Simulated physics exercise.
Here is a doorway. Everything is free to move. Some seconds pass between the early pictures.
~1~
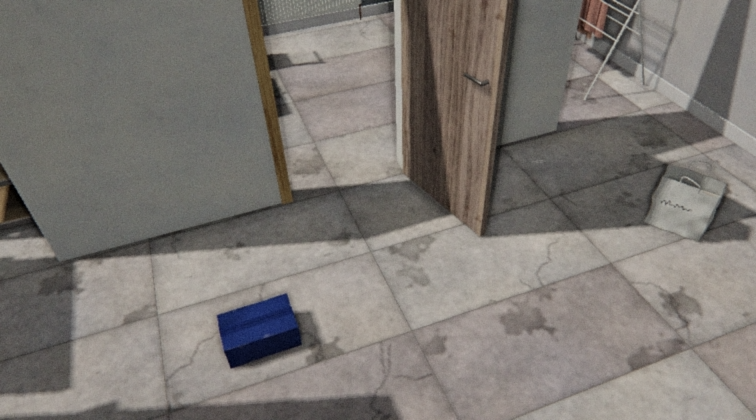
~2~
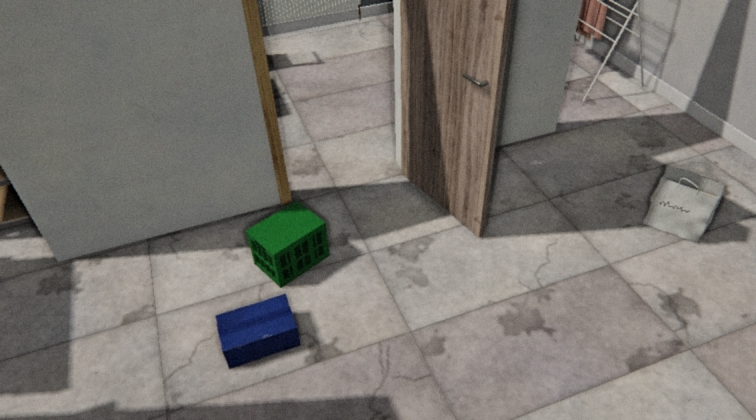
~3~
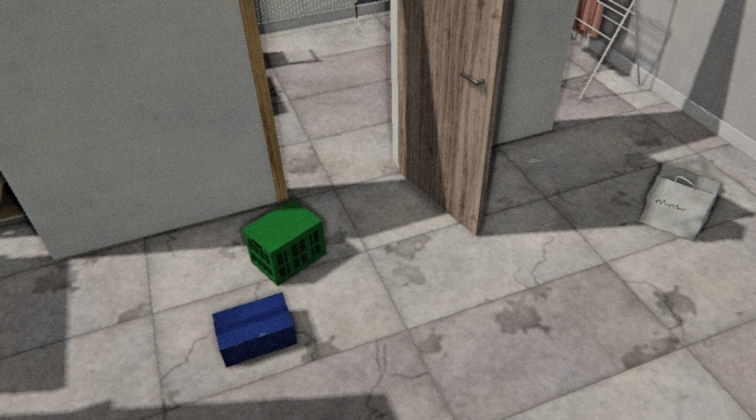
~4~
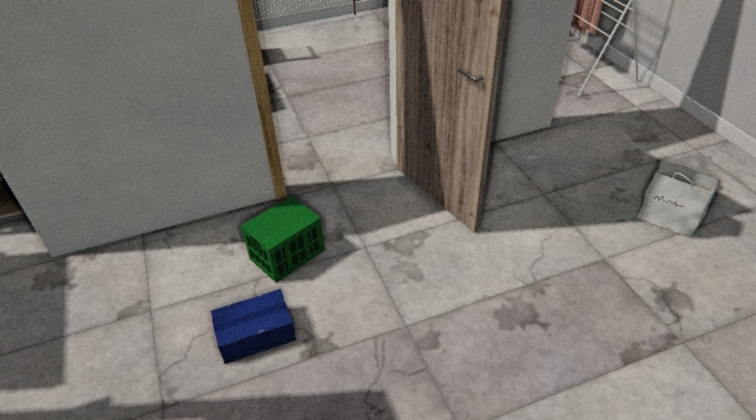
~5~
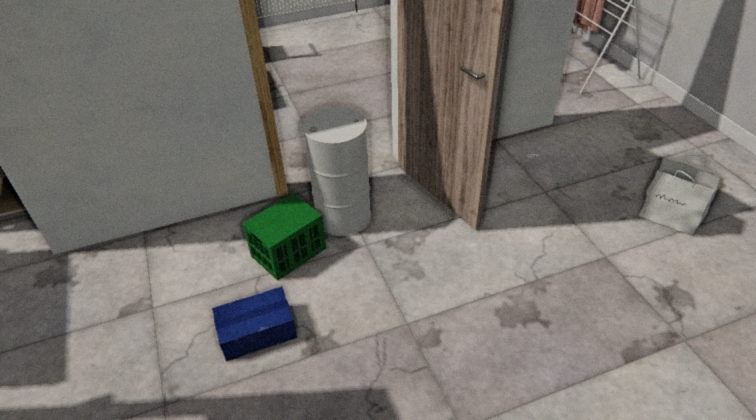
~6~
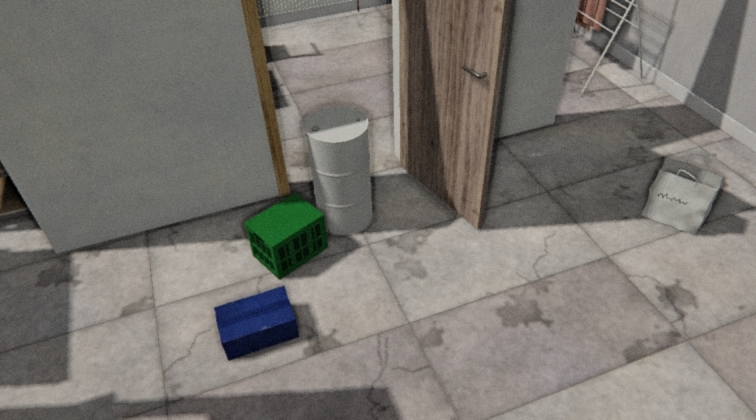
A green crate appears behind the blue box, then a white drum appears beside the open door.
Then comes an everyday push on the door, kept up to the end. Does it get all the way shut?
The door jams.
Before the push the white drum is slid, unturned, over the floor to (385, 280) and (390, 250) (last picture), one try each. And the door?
In the first case it reaches the frame; in the second case it jams.
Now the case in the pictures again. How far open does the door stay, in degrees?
Some 50° open.
Then, 0.80 s on from there, door 87° open.
Then, 1.30 s on from there, door 68° open.
In the end, door 50° open; all 3 unmoved. At the end, from the last picture's camera, white drum near (341, 173).
